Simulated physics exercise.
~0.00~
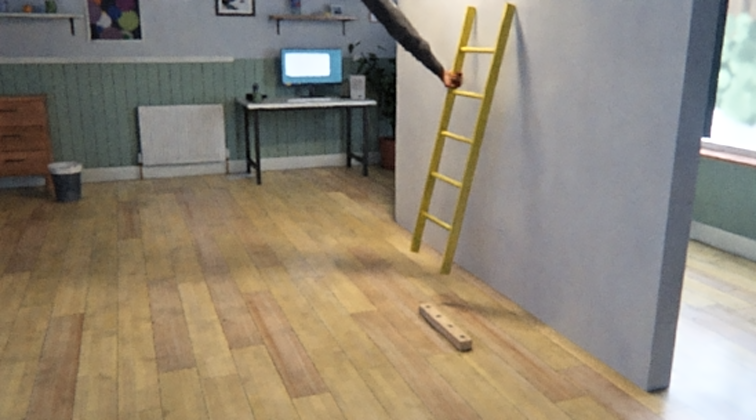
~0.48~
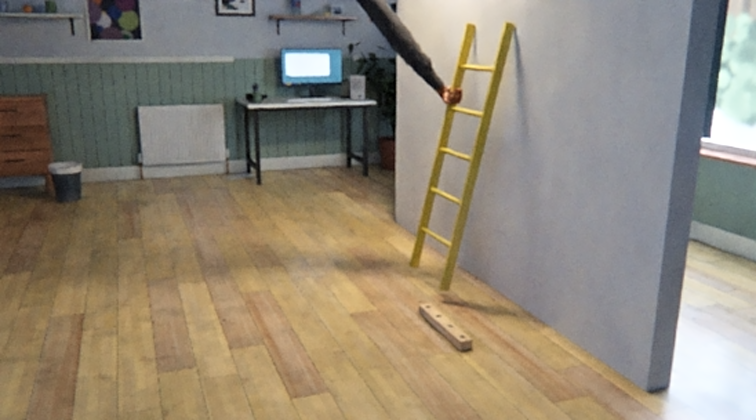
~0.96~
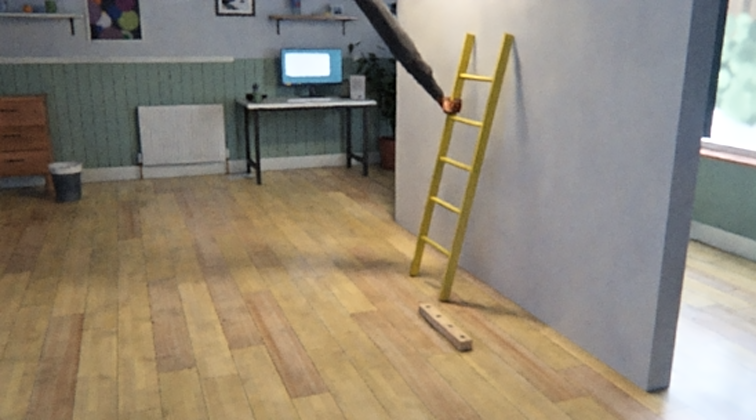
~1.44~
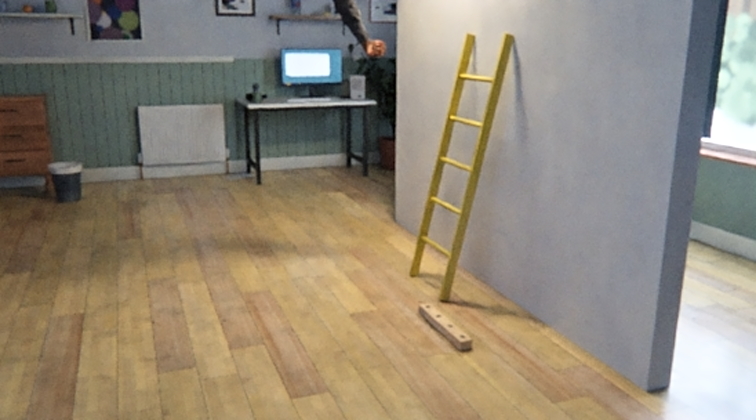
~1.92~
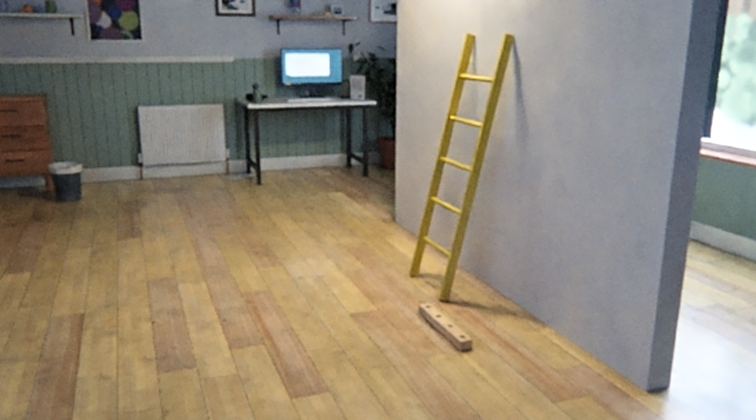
A room with pale wooden floorboards is seen from a fixed, slightly raised viewpoint, with a desk and glowing monitor, a radiator and a chest of drawers along the green-panelled back wall. To the right, a dark-sleeved arm reaches from above and holds a yellow, ladder-like gate beside a grey partition, with a small wooden batten on the floor near its foot. The hand lowers the gate a short way until it leans against the partition. The fingers let go, and the arm draws back and leaves view. The gate stays leaning, still, behind the unmoved batten.
